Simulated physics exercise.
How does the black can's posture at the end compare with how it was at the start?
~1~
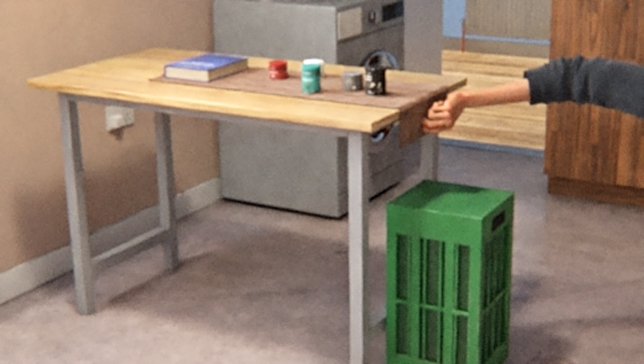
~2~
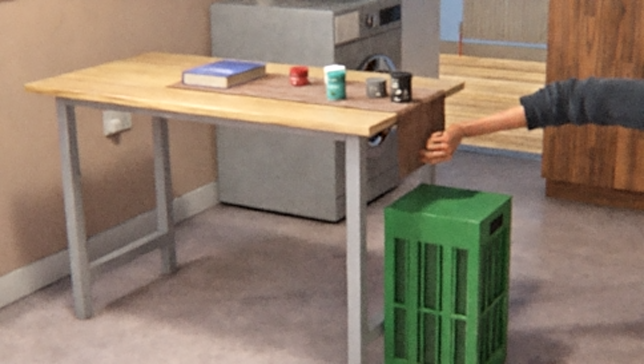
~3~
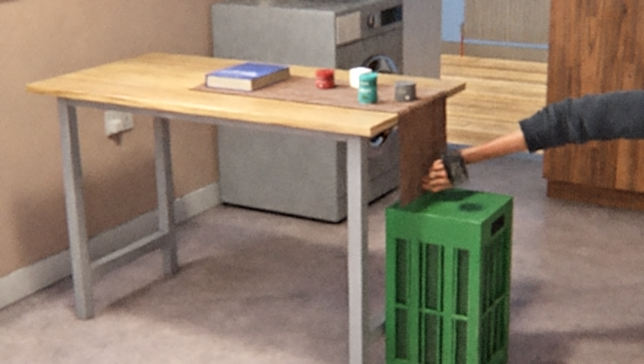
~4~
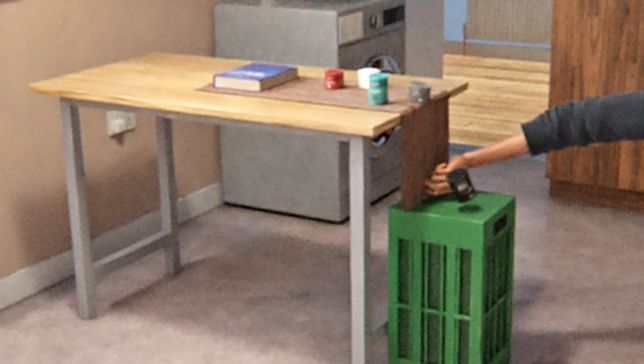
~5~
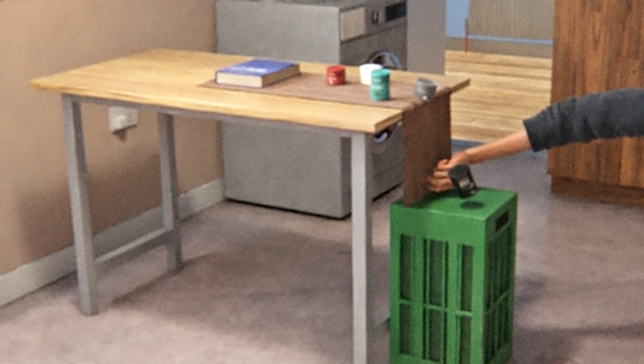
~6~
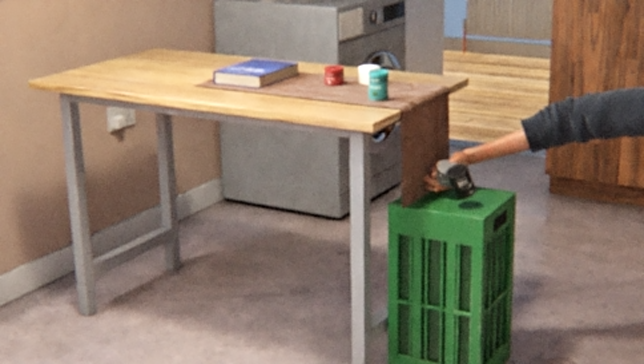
At the start the black can stood upright on the table, but by the end it was leaning over down at the top of the green crate.
